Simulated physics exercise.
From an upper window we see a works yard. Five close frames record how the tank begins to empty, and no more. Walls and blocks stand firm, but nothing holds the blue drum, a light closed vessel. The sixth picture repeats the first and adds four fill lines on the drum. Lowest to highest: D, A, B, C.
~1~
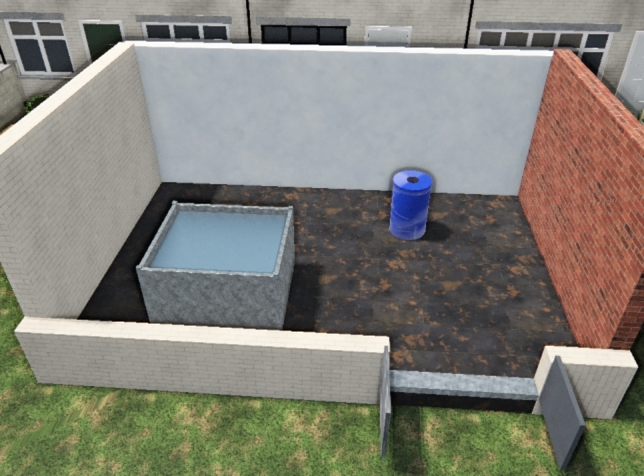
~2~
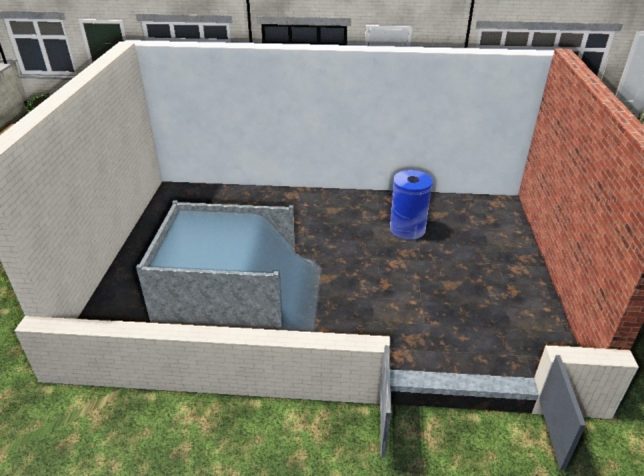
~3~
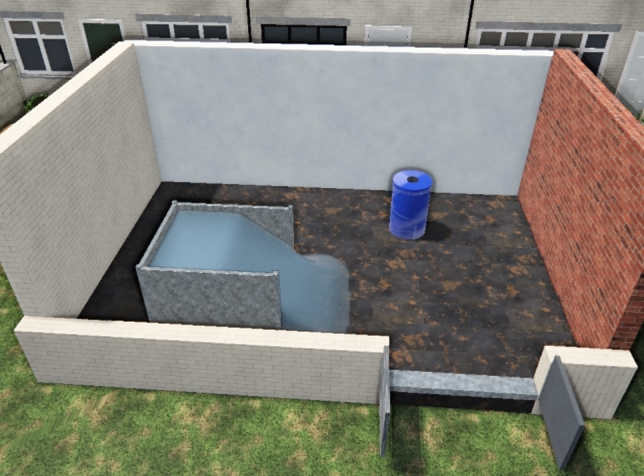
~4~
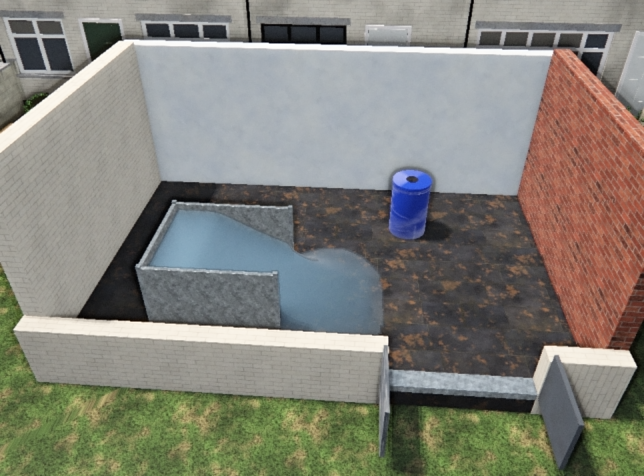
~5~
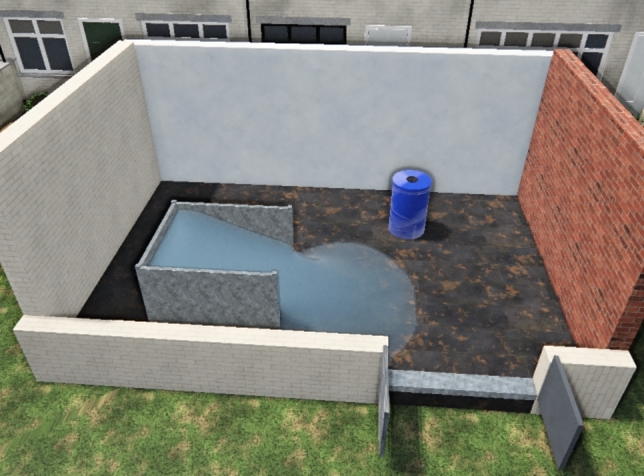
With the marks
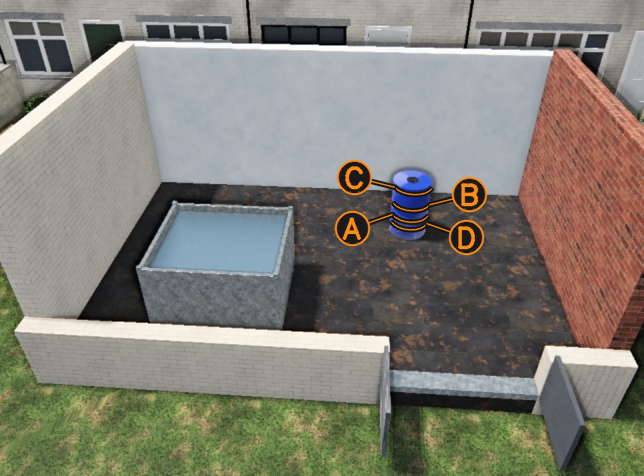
In a walled yard seen from above, one side of a full stone tank gave way and water poured out to the right, spreading across the dark ground while a blue drum stood still nearby.
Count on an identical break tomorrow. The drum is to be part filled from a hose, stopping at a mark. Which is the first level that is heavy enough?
Take D.
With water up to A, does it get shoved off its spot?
No, that is safe.
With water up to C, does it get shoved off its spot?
No, not at all.
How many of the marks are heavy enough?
All of them.
On the marked copy, A at (410, 222); B at (412, 210); C at (413, 194); D at (409, 229); from the bottom up D, A, B, C.
Choosing A, it does not move.
Choosing B, it does not move.
Choosing C, it does not move.
Choosing D, it does not move.
